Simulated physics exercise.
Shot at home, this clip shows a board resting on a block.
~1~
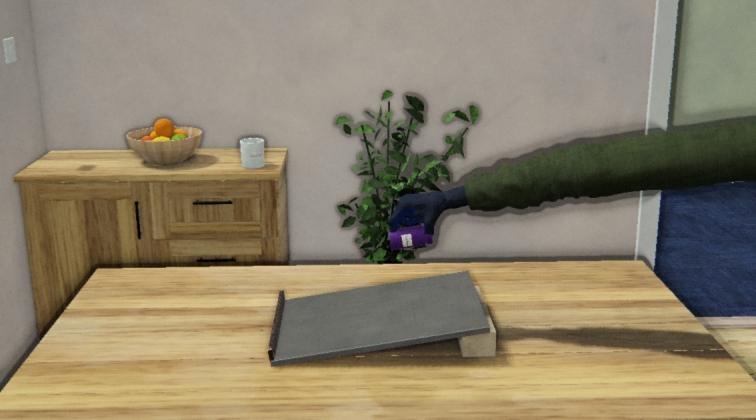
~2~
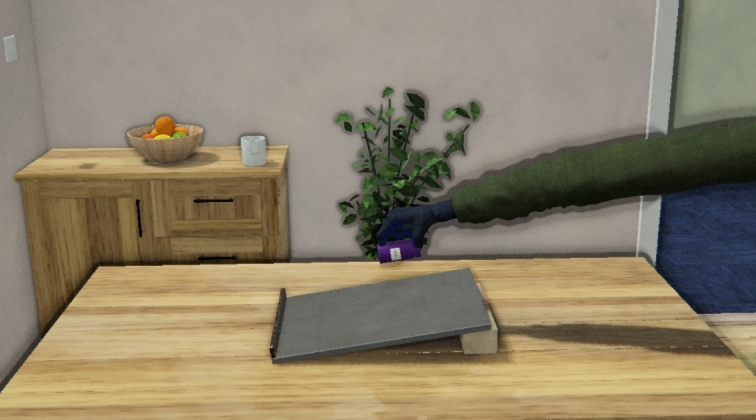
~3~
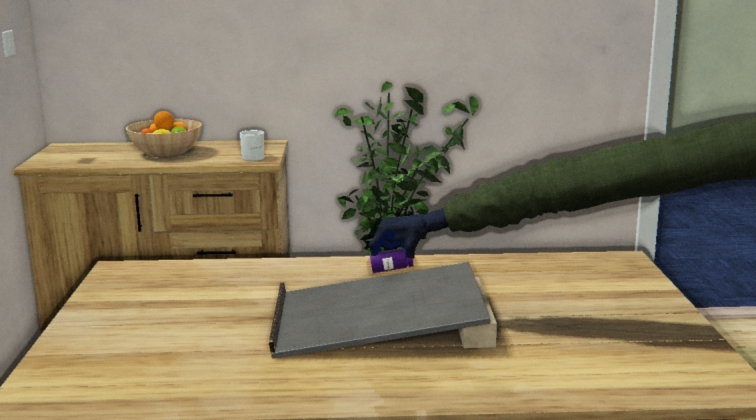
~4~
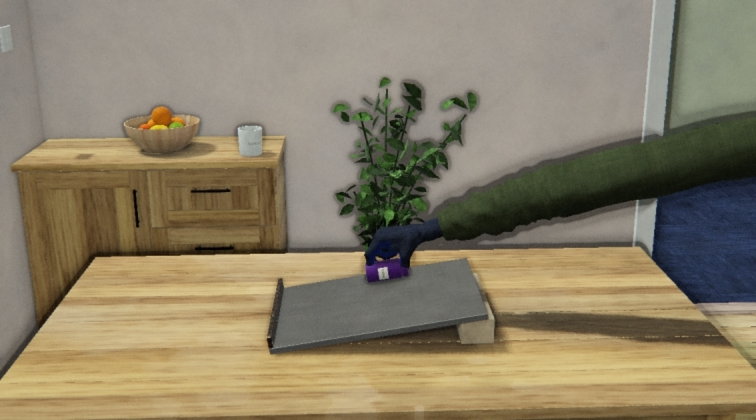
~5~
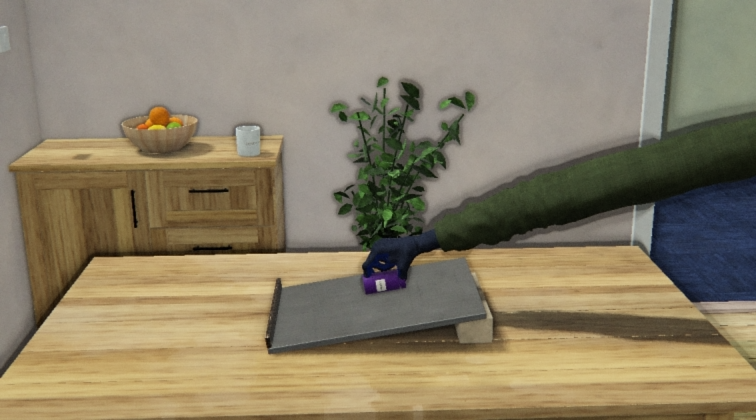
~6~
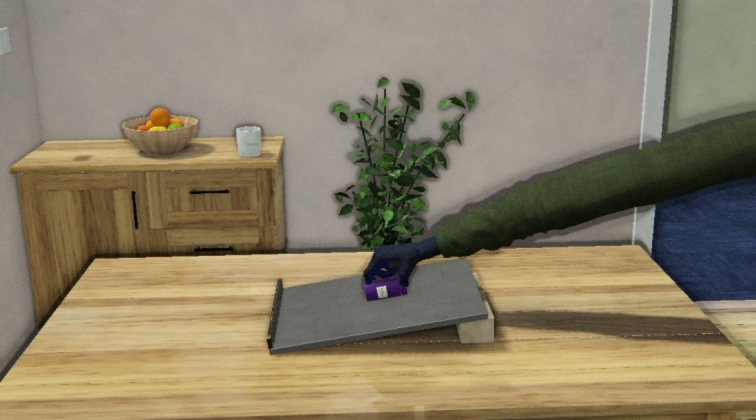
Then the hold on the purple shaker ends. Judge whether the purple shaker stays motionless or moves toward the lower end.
The purple shaker stays motionless.
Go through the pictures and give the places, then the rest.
In the first picture, coming down; purple shaker (410, 237).
In the second picture, coming down; purple shaker (399, 251).
In the third picture, coming down; purple shaker (392, 260).
In the fourth picture, coming down; purple shaker (387, 270).
In the fifth picture, coming down; purple shaker (384, 282).
In the sixth picture, in place under the hand; purple shaker (386, 288).
Then, 0.20 s on from there, no change.
Then, 0.40 s on from there, purple shaker resting near (386, 289).
In the end, it is unmoved. At the end, from the last picture's camera, purple shaker near (386, 289). The purple shaker keeps its place.
